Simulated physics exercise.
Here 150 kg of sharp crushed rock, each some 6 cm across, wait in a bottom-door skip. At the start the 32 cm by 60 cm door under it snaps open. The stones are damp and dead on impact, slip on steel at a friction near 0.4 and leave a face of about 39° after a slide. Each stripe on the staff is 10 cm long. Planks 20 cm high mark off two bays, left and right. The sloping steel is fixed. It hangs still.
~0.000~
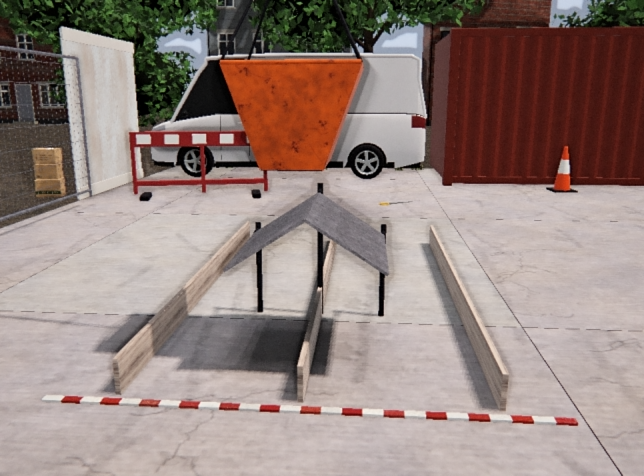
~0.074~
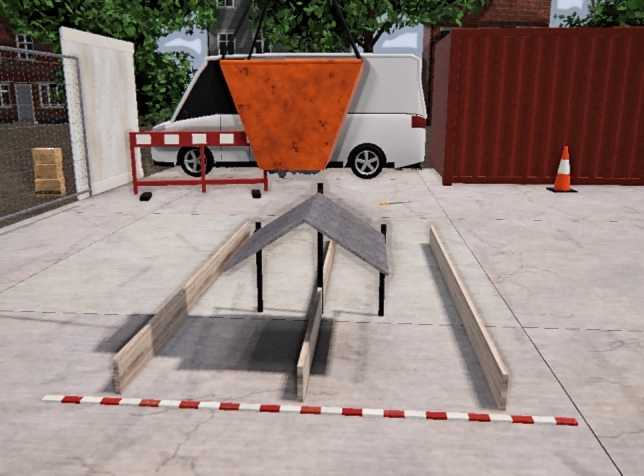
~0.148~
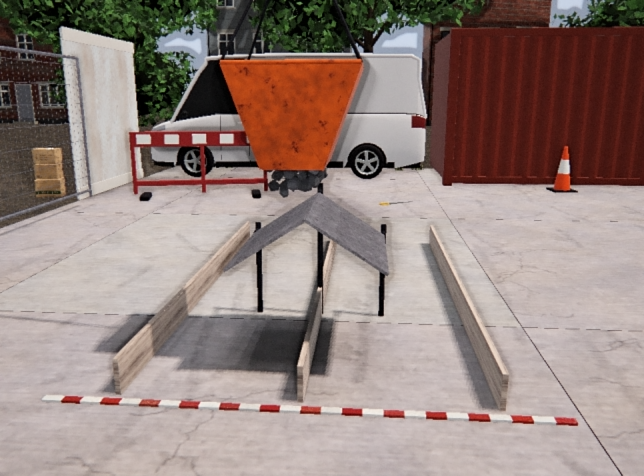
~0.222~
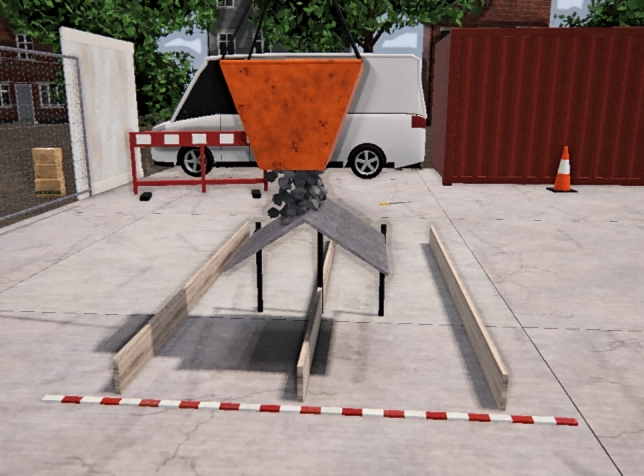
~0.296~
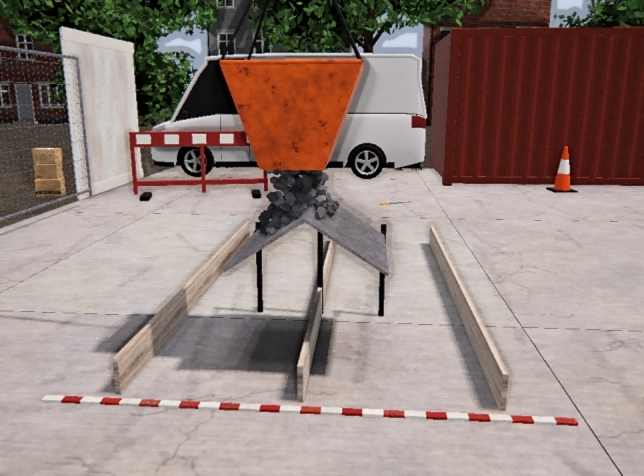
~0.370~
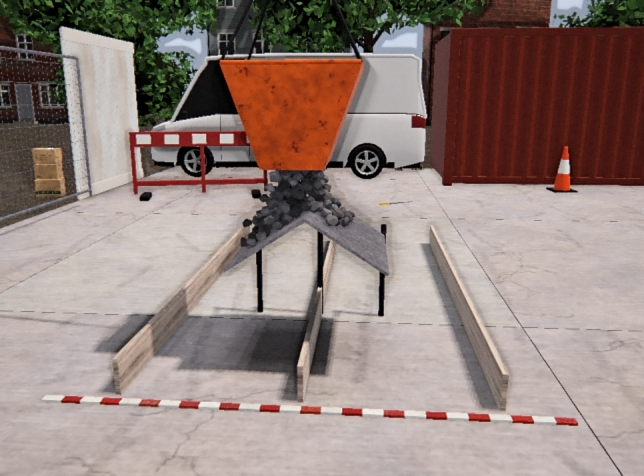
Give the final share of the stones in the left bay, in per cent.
About 74 per cent.
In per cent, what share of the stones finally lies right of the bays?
Near 0 in a hundred.
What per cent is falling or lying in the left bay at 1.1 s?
Some 60 per cent.
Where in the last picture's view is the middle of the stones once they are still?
Their middle is at about (200, 334).
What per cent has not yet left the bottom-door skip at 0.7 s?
About 15 per cent.
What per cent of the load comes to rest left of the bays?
Some 0 per cent of the load.
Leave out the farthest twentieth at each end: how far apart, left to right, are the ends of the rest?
About 180 cm.
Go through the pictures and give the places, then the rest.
The outlet is at (291, 160); nothing has dropped yet, in the first frame.
The outlet is at (291, 160); 4 % is out, in the second frame.
Outlet at (291, 160), the stream shows down to (291, 183); 88 % still inside, in the third frame.
Outlet at (291, 160), the stream shows down to (288, 211); 81 % still inside, in the fourth frame.
Outlet at (291, 160), the stream shows down to (272, 224); 73 % still inside, in the fifth frame.
Outlet at (291, 160), the stream shows down to (252, 236); 63 % still inside, in the sixth frame.
After 0.7 s, 15 % in the bottom-door skip, 61 % on the steel, 20 % falling or lying in the left bay, 4 % falling or lying in the right bay; the stones farthest right are at (420, 280).
After 1.1 s, 0 % in the bottom-door skip, 23 % on the steel, 60 % falling or lying in the left bay, 17 % falling or lying in the right bay; the stones farthest right are at (466, 339).
After 1.7 s, 0 % in the bottom-door skip, 1 % falling or lying left of the bays, 74 % falling or lying in the left bay, 24 % falling or lying in the right bay; the stones farthest right are at (474, 352).
After 2.6 s, 0 % in the bottom-door skip, 1 % falling or lying left of the bays, 74 % falling or lying in the left bay, 24 % falling or lying in the right bay; the stones farthest right are at (475, 352).
After 4.5 s, 0 % in the bottom-door skip, 1 % left of the bays, 74 % in the left bay, 24 % in the right bay; the stones farthest right are at (475, 352).
